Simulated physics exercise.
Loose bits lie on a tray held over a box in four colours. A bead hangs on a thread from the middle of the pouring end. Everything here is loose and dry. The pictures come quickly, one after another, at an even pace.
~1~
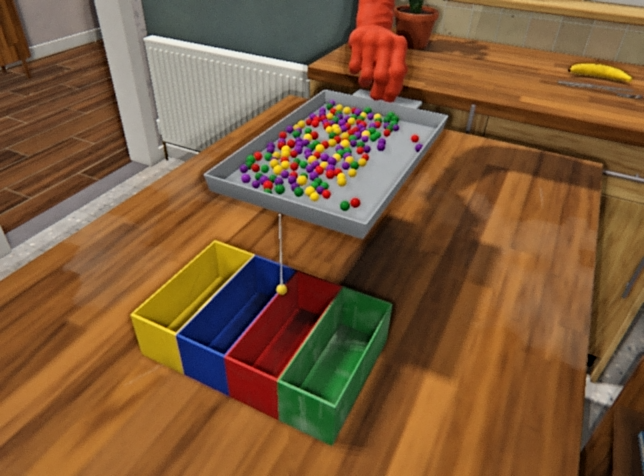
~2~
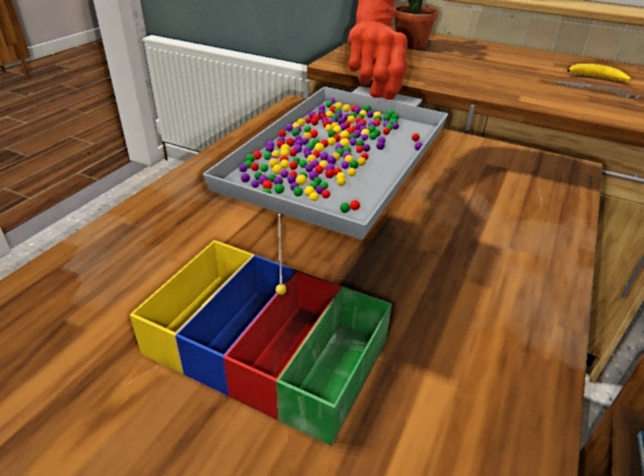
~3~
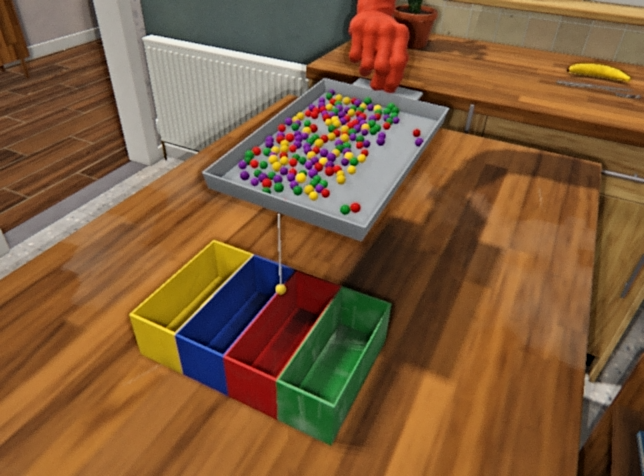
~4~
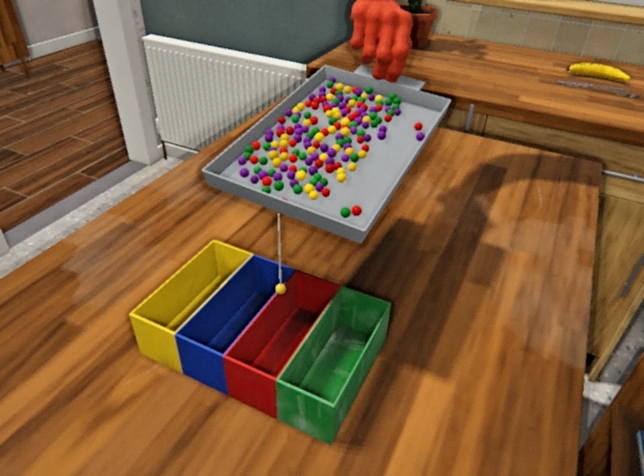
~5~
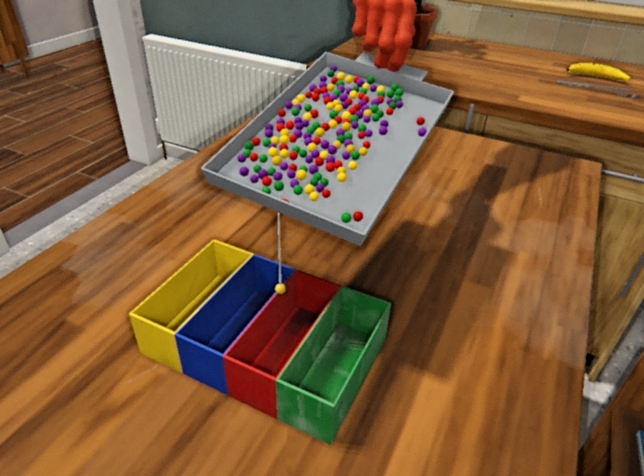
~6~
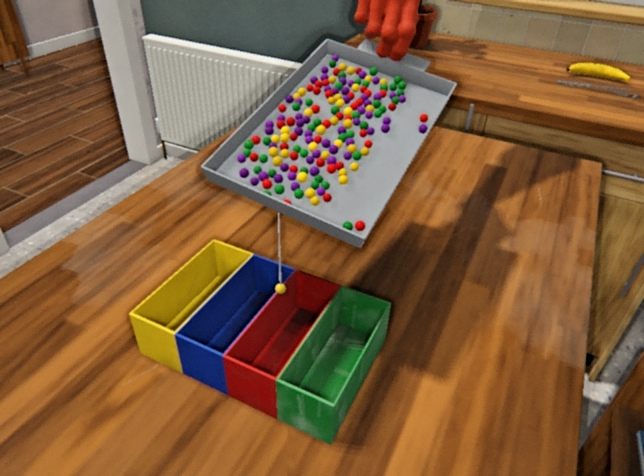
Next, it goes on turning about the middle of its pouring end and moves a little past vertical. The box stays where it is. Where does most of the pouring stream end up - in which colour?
In the green one.
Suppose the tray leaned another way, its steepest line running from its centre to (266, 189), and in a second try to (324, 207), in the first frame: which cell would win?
Well, with the first heading it's the cell in yellow, and with the second it's the green one.
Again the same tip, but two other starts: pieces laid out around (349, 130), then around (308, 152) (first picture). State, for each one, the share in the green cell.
Roughly 80 per cent, then roughly 90 per cent.
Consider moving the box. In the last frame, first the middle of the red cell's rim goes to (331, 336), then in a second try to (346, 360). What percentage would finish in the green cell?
Some 20 percent in the first case, 0 percent in the second.
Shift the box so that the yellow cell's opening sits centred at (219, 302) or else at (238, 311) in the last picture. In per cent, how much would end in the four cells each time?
In turn about 100 and about 100 percent.
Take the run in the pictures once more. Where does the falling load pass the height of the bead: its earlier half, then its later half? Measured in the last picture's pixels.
(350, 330) for the early half, (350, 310) for the late half.
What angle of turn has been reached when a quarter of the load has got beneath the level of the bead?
My estimate is some 80 degrees.
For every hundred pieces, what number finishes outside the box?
10 per cent.
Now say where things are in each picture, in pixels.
In the first frame, corners of the pouring end (208, 174) and (364, 221), level; middle of the load (325, 145), round plastic beads; bead on its thread (282, 290); yellow cell (158, 341); blue cell (203, 362); red cell (252, 385); green cell (306, 410).
In the second frame, corners of the pouring end (208, 173) and (363, 222), level; middle of the load (325, 144).
In the third frame, corners of the pouring end (207, 172) and (363, 224), tipped barely, lowest at the right corner; middle of the load (324, 139).
In the fourth frame, corners of the pouring end (206, 169) and (363, 228), tipped a little, lowest at the right corner; middle of the load (325, 132).
In the fifth frame, corners of the pouring end (206, 167) and (363, 231), tipped a little, lowest at the right corner; middle of the load (325, 127).
In the sixth frame, corners of the pouring end (205, 166) and (362, 235), tipped clearly, lowest at the right corner; middle of the load (327, 124), almost all on the move; yellow cell (156, 340); blue cell (202, 361); red cell (251, 384); green cell (305, 409).
Just after the last frame, tray tipped steeply; the larger part on the tray; about a tenth in the green cell; just a few in the red cell; about a tenth falling or outside the box.
A moment on, tray tipped right over; about a tenth on the tray; roughly two thirds in the green cell; just a few in the red cell; just a few in the blue cell; roughly a quarter falling or outside the box.
Further on, tray tipped past a quarter turn; the larger part in the green cell; just a few in the red cell; just a few in the blue cell; about a tenth falling or outside the box.
When it is over, tray tipped past a quarter turn; the larger part in the green cell; just a few in the red cell; just a few in the blue cell; not one in the yellow cell; about a tenth outside the box.
